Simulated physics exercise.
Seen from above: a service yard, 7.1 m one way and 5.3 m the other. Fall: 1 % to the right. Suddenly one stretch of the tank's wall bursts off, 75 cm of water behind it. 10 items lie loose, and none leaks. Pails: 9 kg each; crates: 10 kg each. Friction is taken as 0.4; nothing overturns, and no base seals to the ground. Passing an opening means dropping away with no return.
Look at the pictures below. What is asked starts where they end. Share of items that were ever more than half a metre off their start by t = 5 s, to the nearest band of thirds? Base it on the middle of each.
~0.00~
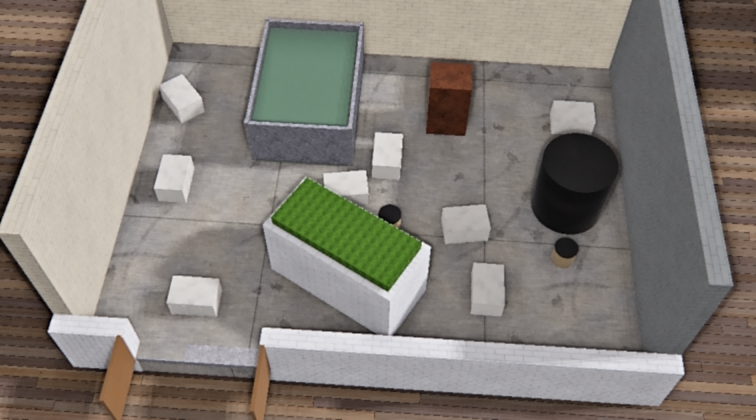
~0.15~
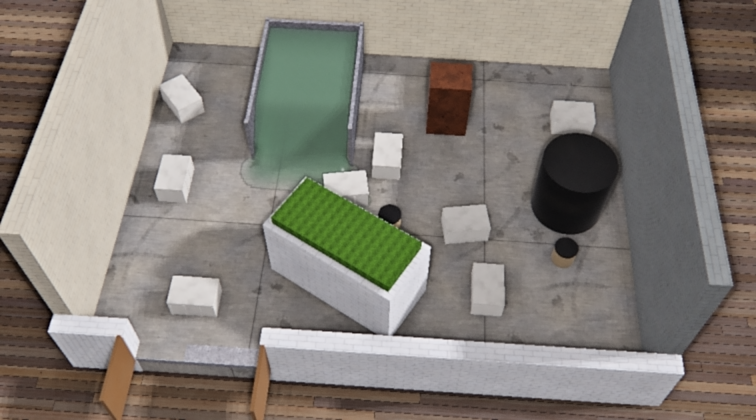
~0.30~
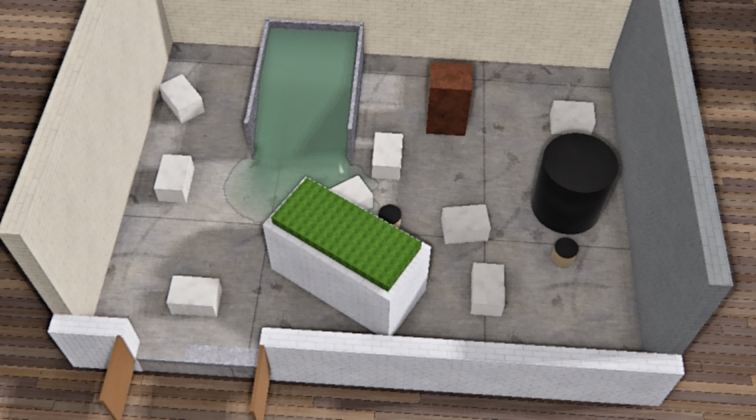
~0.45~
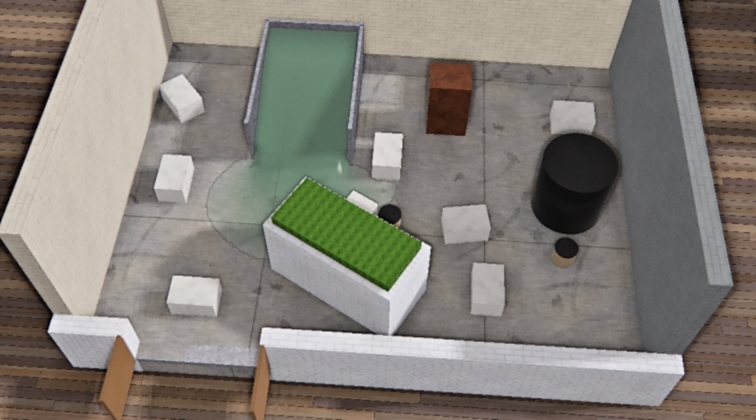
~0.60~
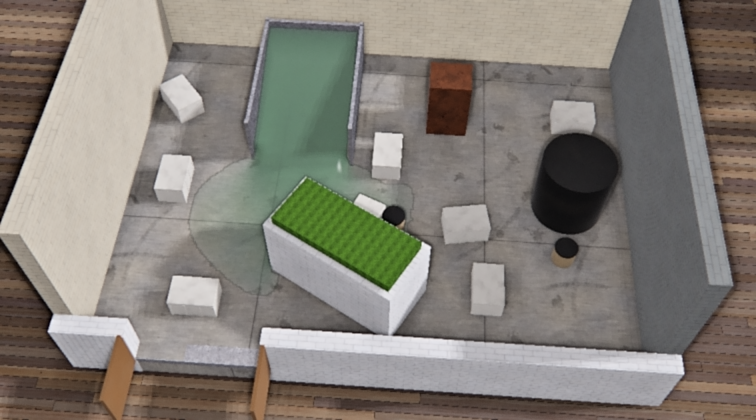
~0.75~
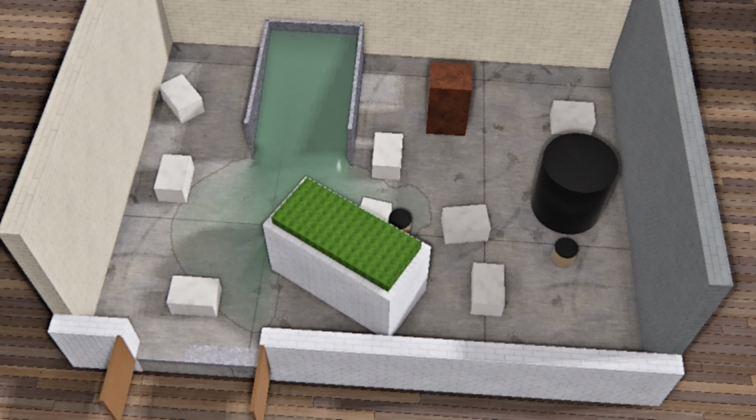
At least two thirds of them.
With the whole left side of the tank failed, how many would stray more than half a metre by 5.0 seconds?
So the tally would be 3.
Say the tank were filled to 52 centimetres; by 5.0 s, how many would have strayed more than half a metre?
Then it comes to 5.
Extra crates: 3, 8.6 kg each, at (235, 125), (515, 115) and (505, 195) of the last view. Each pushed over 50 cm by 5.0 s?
In that order: Less, short of it, over.
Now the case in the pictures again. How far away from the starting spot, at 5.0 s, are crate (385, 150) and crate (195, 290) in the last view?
In sequence, it comes out as 0 cm for the first and gone out for the second.
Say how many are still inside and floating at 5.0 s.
It comes to 4 of them.
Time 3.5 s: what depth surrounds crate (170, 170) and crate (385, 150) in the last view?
About 4 and 0 cm.
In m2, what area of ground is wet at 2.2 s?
Some 18 m2.
After 1.1 s 2 of 10 are over 50 cm from their spots; 0 afloat.
After 2.2 s 5 of 10 are over 50 cm from their spots; 1 afloat.
After 3.5 s 6 of 10 are over 50 cm from their spots; 4 afloat.
After 5.0 s 8 of 10 are over 50 cm from their spots, and 8 have been at some point; 4 afloat.
